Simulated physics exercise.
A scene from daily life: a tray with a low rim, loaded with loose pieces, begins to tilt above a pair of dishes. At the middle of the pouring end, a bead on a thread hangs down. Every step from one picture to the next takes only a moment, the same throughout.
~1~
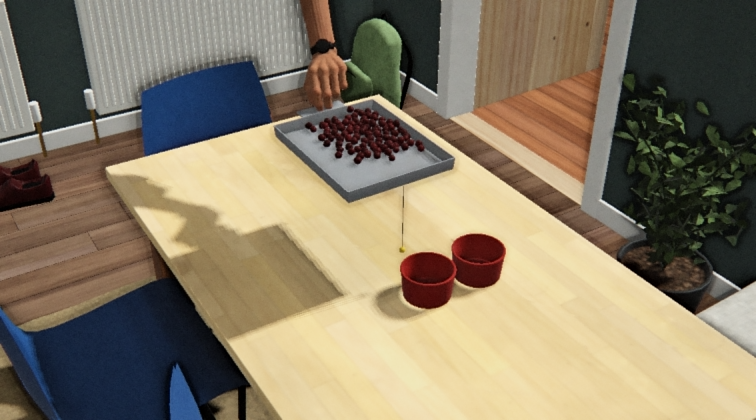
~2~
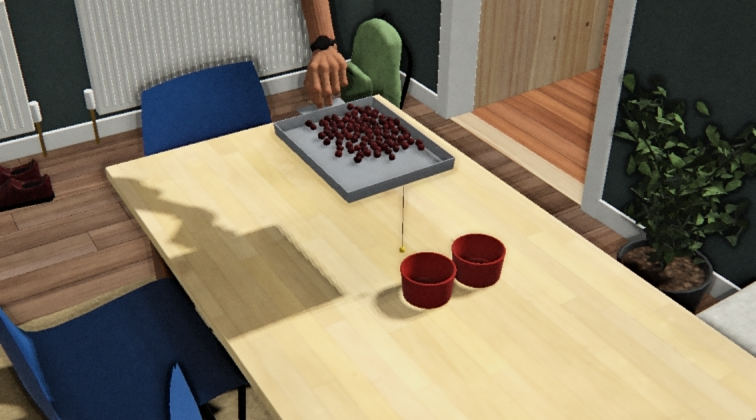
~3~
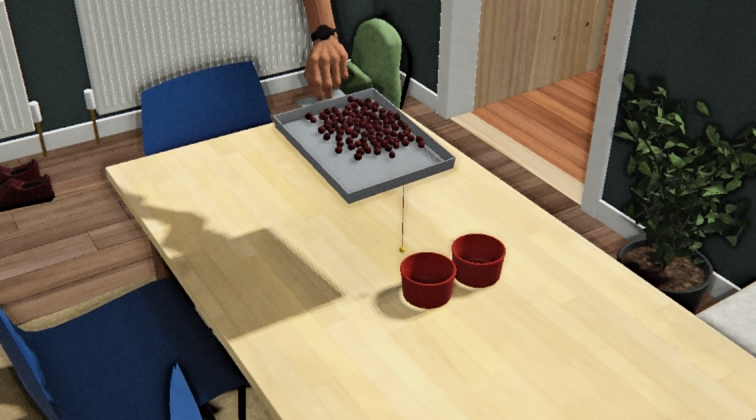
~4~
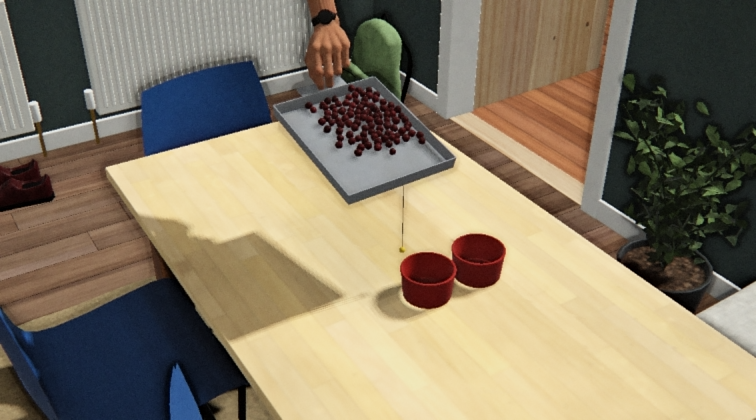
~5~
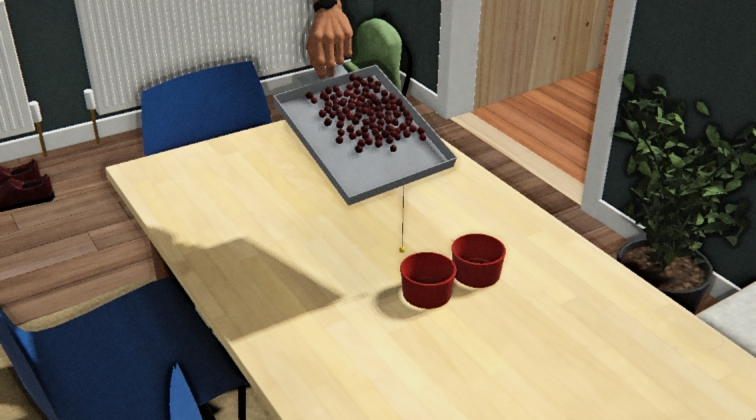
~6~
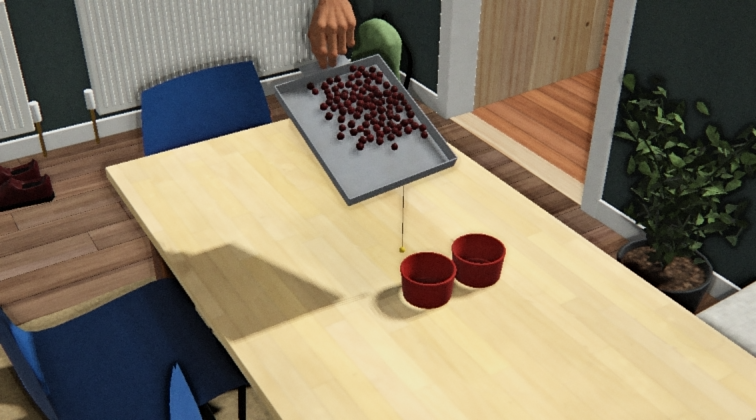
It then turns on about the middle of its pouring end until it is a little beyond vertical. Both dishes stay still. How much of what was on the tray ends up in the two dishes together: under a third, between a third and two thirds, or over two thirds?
Under a third.
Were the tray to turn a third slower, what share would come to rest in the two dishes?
That comes to about 20 in every hundred.
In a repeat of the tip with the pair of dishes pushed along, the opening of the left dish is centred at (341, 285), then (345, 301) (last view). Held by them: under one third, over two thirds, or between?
Initially below one third, afterwards between a third and two thirds.
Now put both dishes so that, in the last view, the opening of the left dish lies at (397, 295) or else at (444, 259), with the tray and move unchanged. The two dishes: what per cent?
60, then 10 %.
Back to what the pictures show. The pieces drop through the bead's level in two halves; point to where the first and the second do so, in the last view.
At about (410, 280), then at (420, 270).
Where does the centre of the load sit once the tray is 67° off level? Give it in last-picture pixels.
Roughly (400, 167).
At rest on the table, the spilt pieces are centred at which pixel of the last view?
Somewhere about (415, 327), I'd say.
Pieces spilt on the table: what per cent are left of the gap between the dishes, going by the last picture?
Close to 70 per cent of the spill, I think.
Shortly afterwards, tray tipped steeply; all but a few on the tray; a little in the air.
Next, tray tipped past a quarter turn; the bulk on the tray; only a few in the left dish; near a quarter outside both; only a few in the air.
Some moments later, tray tipped past a quarter turn; near a quarter in the left dish; the bulk outside both.
In the end, tray tipped past a quarter turn; near a quarter in the left dish; none at all in the right dish; the bulk outside both.
